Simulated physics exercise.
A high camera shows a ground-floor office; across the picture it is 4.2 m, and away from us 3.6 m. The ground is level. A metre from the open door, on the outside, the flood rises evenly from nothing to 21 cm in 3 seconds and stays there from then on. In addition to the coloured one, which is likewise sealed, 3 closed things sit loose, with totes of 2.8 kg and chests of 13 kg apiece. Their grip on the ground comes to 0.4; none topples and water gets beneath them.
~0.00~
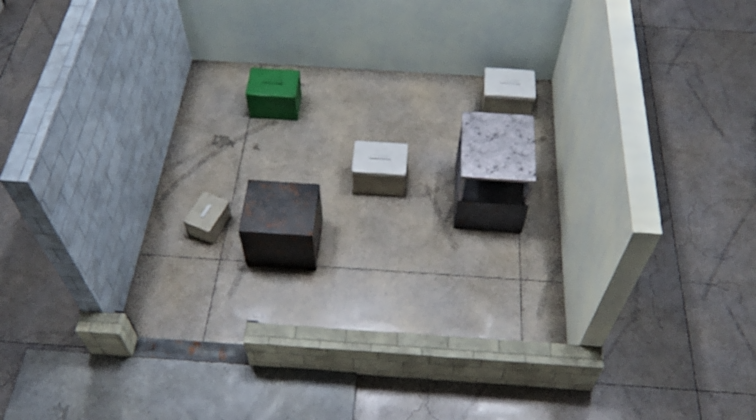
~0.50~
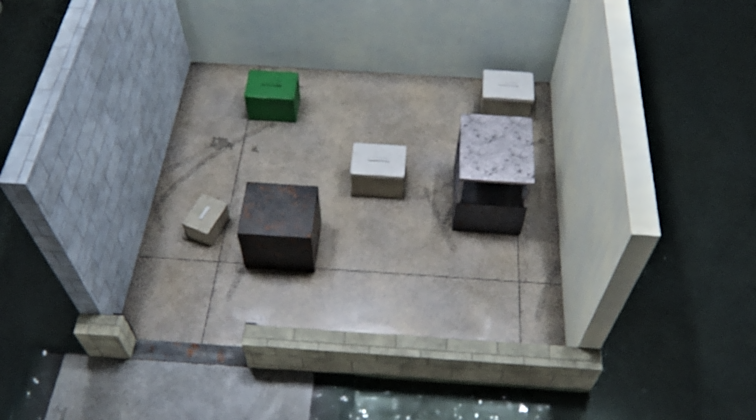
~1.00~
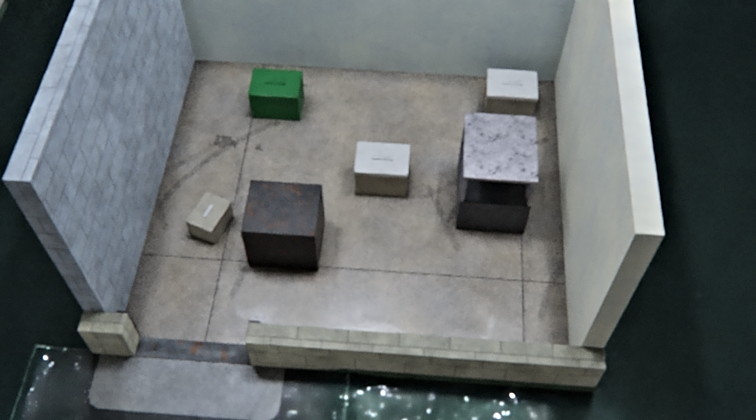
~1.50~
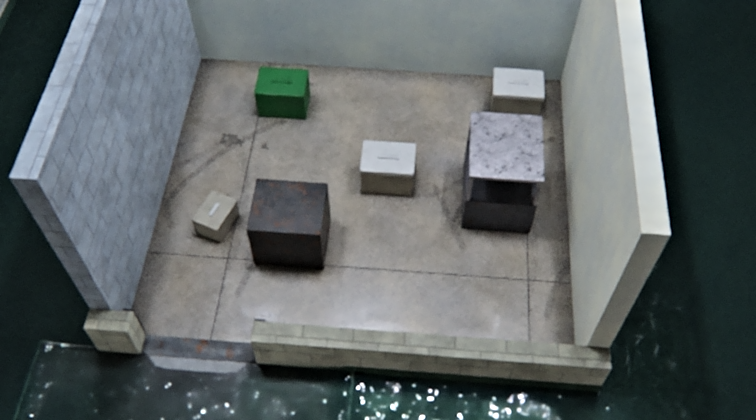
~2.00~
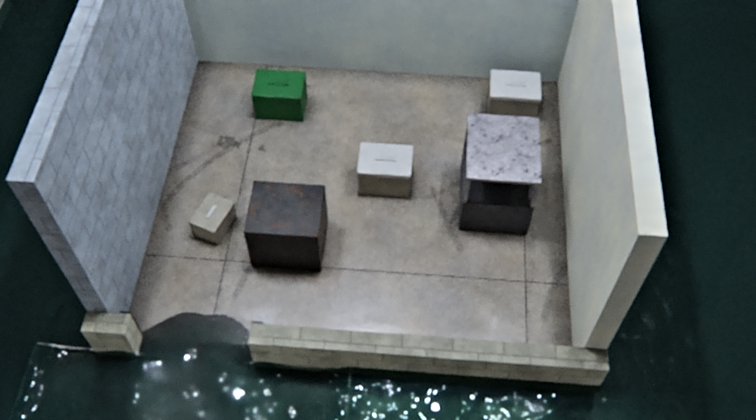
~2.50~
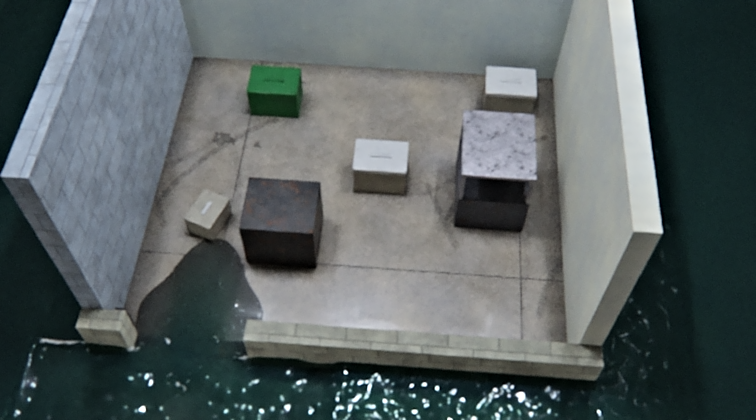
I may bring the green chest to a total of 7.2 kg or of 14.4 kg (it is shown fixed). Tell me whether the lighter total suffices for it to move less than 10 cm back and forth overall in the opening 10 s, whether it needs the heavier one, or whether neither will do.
Neither will do.
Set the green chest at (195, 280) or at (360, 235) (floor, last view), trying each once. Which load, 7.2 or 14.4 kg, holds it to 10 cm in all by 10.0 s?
First try, both options fail; second try, the lighter option suffices.
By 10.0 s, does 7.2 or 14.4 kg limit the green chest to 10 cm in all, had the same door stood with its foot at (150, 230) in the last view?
That way, neither mass suffices.
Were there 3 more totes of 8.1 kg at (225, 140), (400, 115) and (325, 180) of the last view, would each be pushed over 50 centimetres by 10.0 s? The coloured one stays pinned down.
Spot one crosses the limit, spot two crosses the limit, spot three stays inside.
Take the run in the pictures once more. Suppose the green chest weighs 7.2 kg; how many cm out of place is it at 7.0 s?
Around 200 centimetres out of place.
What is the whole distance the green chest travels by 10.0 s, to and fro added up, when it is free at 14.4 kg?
The total path comes to around 300 cm.
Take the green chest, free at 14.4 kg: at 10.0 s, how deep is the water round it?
About 15 cm.
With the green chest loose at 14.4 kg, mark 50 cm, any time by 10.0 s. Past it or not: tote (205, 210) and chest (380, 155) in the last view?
In turn: Beyond, below.
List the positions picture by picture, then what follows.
The first picture shows the green chest at (273, 82), on the bottom; water covers 0.0 m2; 0 of 4 have shifted.
The second picture shows the green chest at (271, 84), on the bottom; water covers 0.0 m2; 0 of 4 have shifted.
The third picture shows the green chest at (275, 83), on the bottom; water covers 0.0 m2; 0 of 4 have shifted.
The fourth picture shows the green chest at (282, 81), on the bottom; 0.0 m2 under water; 0 of 4 have shifted.
The fifth picture shows the green chest at (279, 83) rests on the ground; water covers 0.2 m2; 0 of 4 have shifted.
The sixth picture shows the green chest at (274, 80), on the bottom; water covers 0.9 m2; 0 of 4 have shifted.
After 3.5 s the green chest would be 0 cm from its start with 7.2 kg and 0 cm from its start with 14.4 kg; 0 cm of water round it then.
After 4.5 s the green chest would be 8 cm from its start with 7.2 kg and 1 cm from its start with 14.4 kg; 4 cm of water round it then.
After 7.0 s the green chest would be 220 cm from its start with 7.2 kg and 177 cm from its start with 14.4 kg; 4 cm of water round it then.
After 10.0 s the green chest would be 265 cm from its start with 7.2 kg and 281 cm from its start with 14.4 kg; 15 cm of water round it then.
